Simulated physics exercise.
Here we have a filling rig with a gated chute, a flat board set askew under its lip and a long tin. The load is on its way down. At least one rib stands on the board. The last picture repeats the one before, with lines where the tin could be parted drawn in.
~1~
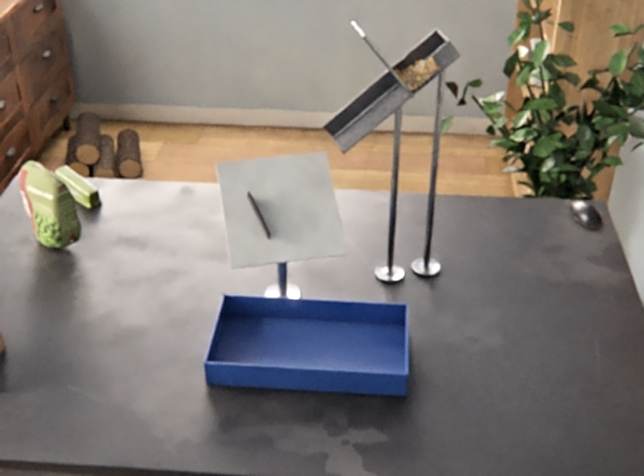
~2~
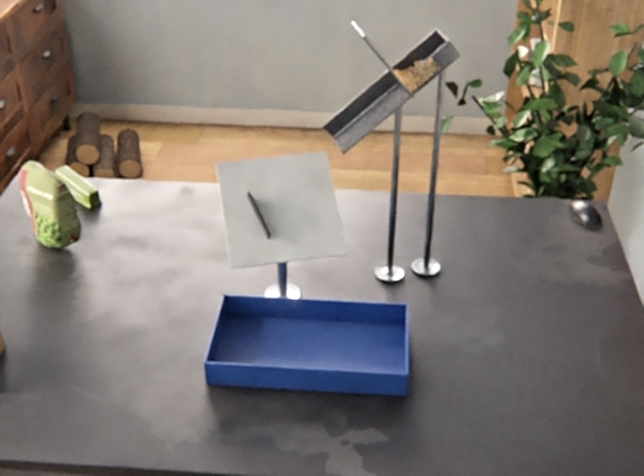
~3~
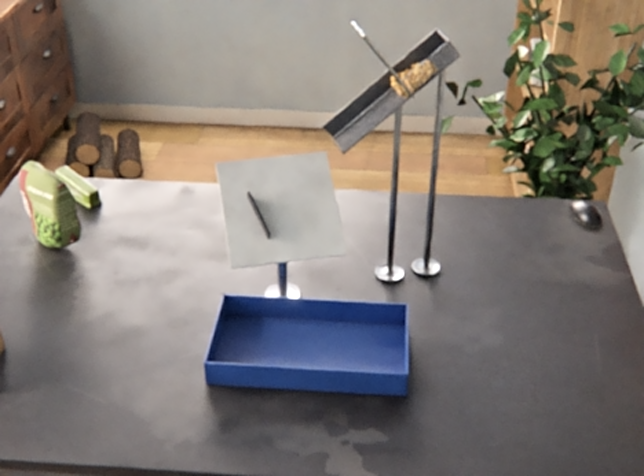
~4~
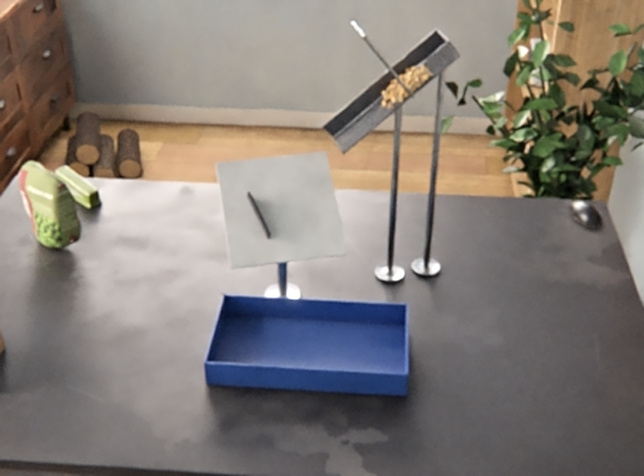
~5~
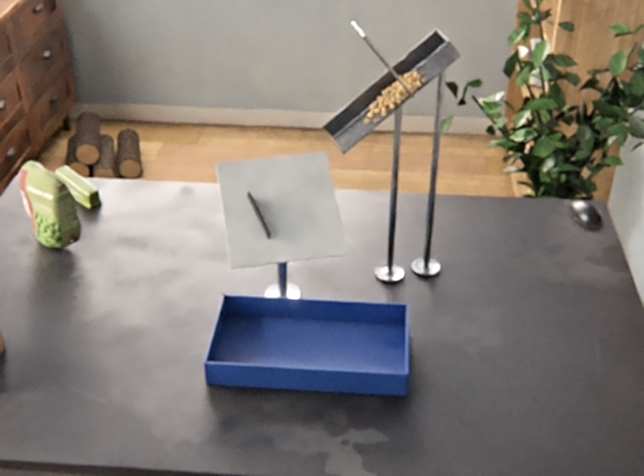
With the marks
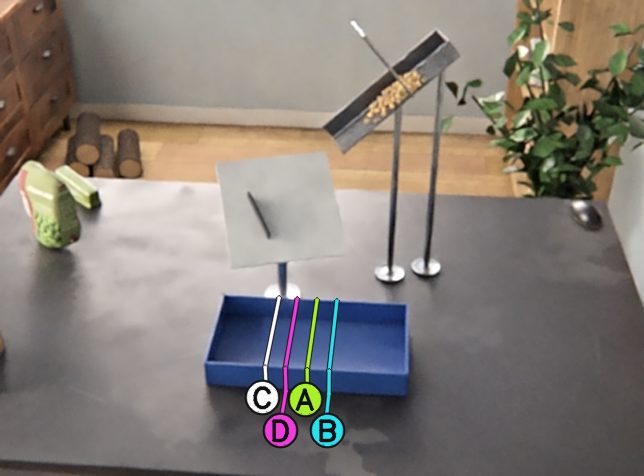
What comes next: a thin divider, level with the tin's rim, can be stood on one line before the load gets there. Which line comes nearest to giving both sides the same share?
Take D.
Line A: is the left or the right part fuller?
More lands on the left.
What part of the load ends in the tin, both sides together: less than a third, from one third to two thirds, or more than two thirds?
About that: More than two thirds.
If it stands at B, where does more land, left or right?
More lands on the left.
On the marked copy, line A crosses the front rim at (307, 368); line B crosses the front rim at (329, 369); line C crosses the front rim at (265, 366); line D crosses the front rim at (285, 367).
With A, of what is caught, all but a few on the left of the divider, a small share on the right.
With B, of what is caught, all but a few on the left of the divider, only a few on the right.
With C, of what is caught, a small share on the left of the divider, all but a few on the right.
With D, of what is caught, close to half on the left of the divider, close to half on the right.
